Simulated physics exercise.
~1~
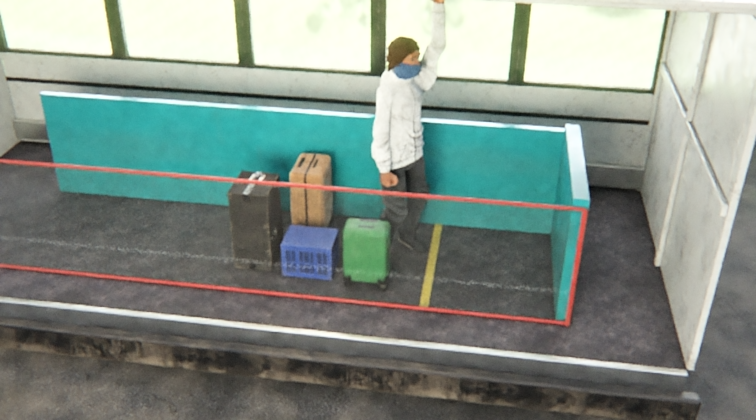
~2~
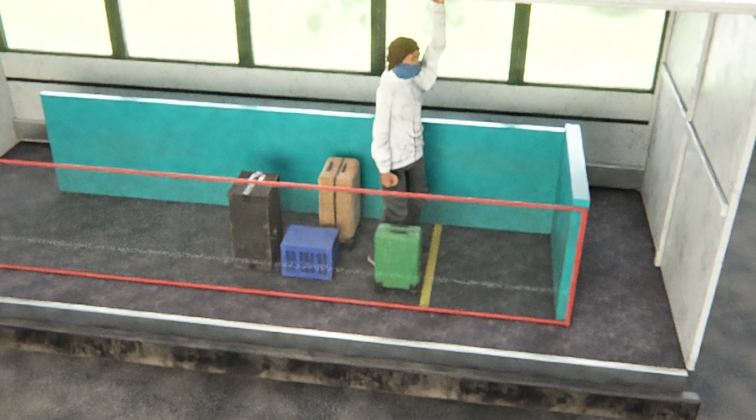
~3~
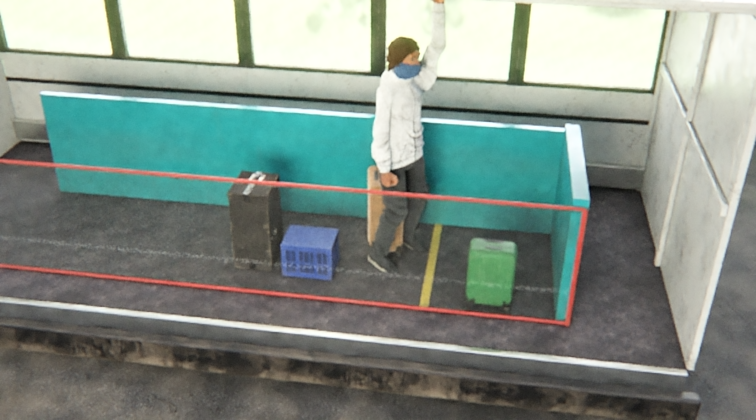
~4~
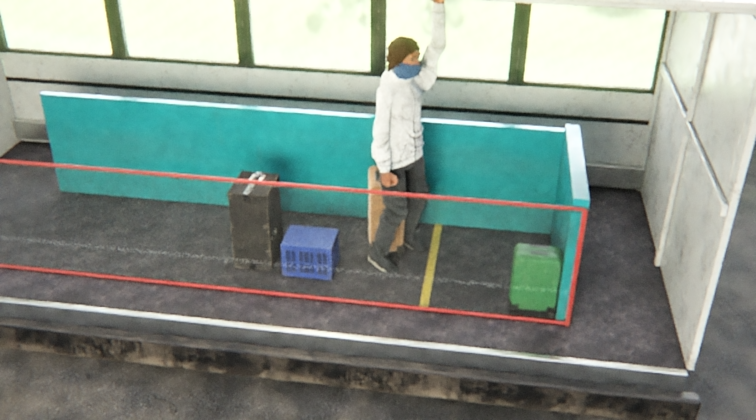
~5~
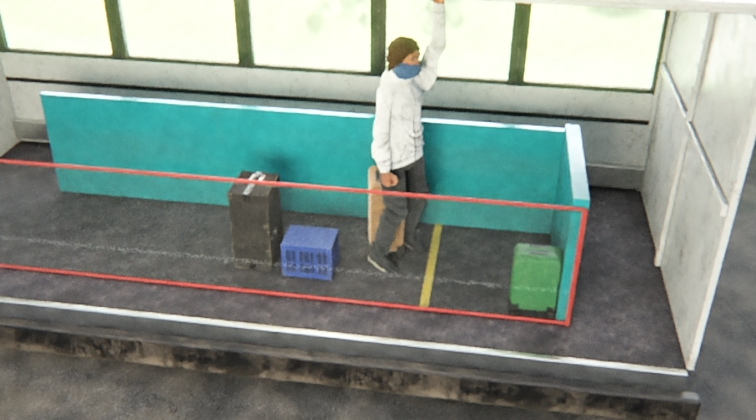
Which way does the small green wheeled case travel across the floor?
It slides to the right, crossing the yellow line and coming to rest by the end panel.
Passenger standing with one arm raised as green and brown cases slide right, the green crossing the yellow line, the brown stopping short.
